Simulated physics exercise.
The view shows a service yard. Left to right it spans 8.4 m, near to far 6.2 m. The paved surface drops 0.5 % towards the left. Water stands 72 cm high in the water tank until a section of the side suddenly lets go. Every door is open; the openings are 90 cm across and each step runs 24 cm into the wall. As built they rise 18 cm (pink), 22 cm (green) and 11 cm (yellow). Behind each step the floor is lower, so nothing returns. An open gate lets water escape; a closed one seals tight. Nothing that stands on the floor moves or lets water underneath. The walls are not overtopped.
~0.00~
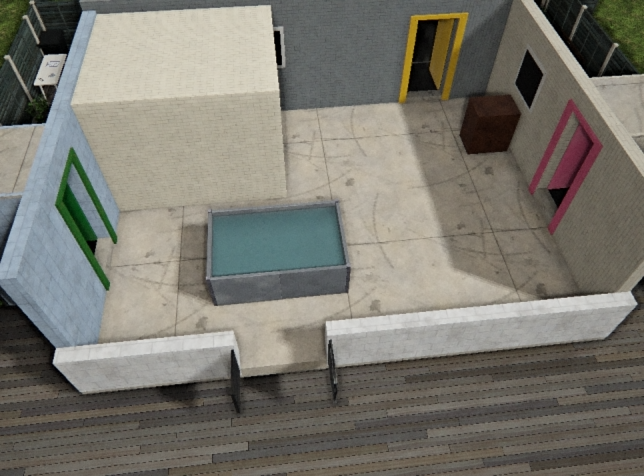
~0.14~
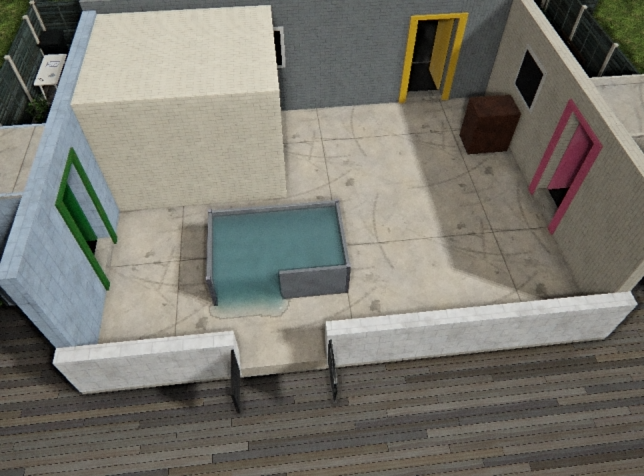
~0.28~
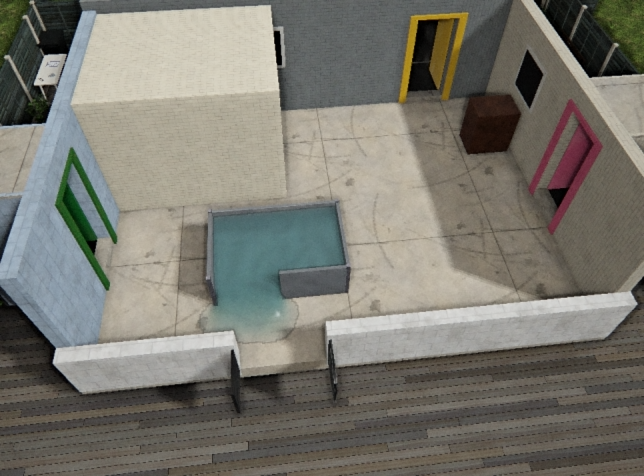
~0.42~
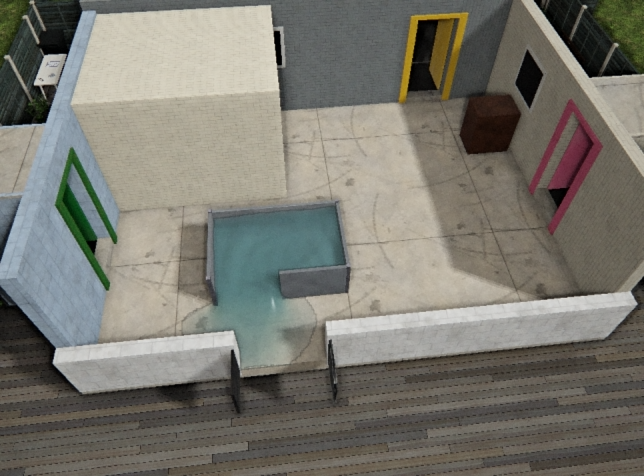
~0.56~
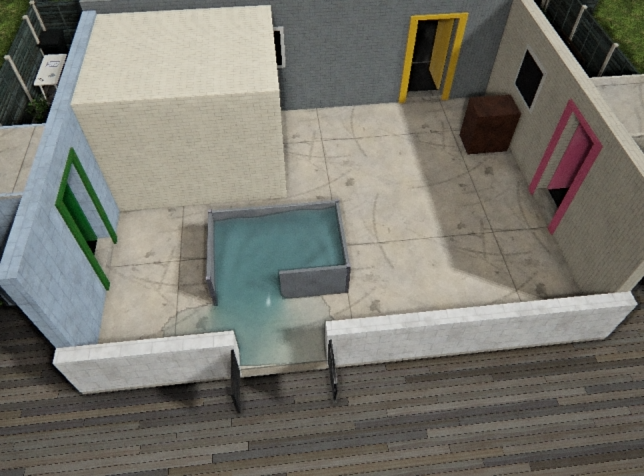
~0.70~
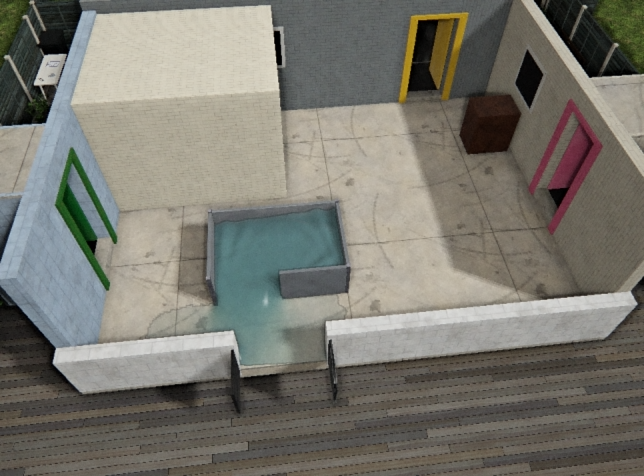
The video shows a walled yard with green, yellow and pink doorways and a water-filled tank, whose front wall opens at its left part, letting water pour out and spread across the pale paving towards the low front wall.
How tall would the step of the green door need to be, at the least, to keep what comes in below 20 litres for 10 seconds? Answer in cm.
Close to 5.5 cm is just enough.
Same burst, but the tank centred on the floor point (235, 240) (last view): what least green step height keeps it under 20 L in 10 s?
Then roughly 16 cm.
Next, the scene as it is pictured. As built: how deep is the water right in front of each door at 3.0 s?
In cm: Pink 0, green 10, yellow 0.
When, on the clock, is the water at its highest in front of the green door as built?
At about 2.8 s.
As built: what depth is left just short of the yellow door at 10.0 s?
About 0.0 cm.
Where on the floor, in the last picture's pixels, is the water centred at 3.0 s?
At about (229, 286).
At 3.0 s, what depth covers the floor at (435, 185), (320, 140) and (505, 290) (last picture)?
About 0, 0 and 0 cm.
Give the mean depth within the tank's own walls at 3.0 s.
Some 24 cm.
After 1.4 s water covers 10 % of the floor, deepest (46 cm) near (230, 356); it has not reached the green door.
After 3.0 s water covers 20 % of the floor, deepest (28 cm) near (94, 370); 10 cm at the green door, 0 litres in over its 22 cm step.
After 10.0 s water covers 55 % of the floor, deepest (9 cm) near (94, 370); 7 cm at the green door, 0 litres in over its 22 cm step.
At the green door as built, the water arrived by 1.8 s and peaked near 10 cm at 2.8 s.
Run again over the same 10 s with other heights there, 33 litres in over 4.5 cm, 13 litres over 6.5 cm. The limit of 20 litres is kept from about 5.5 cm up.
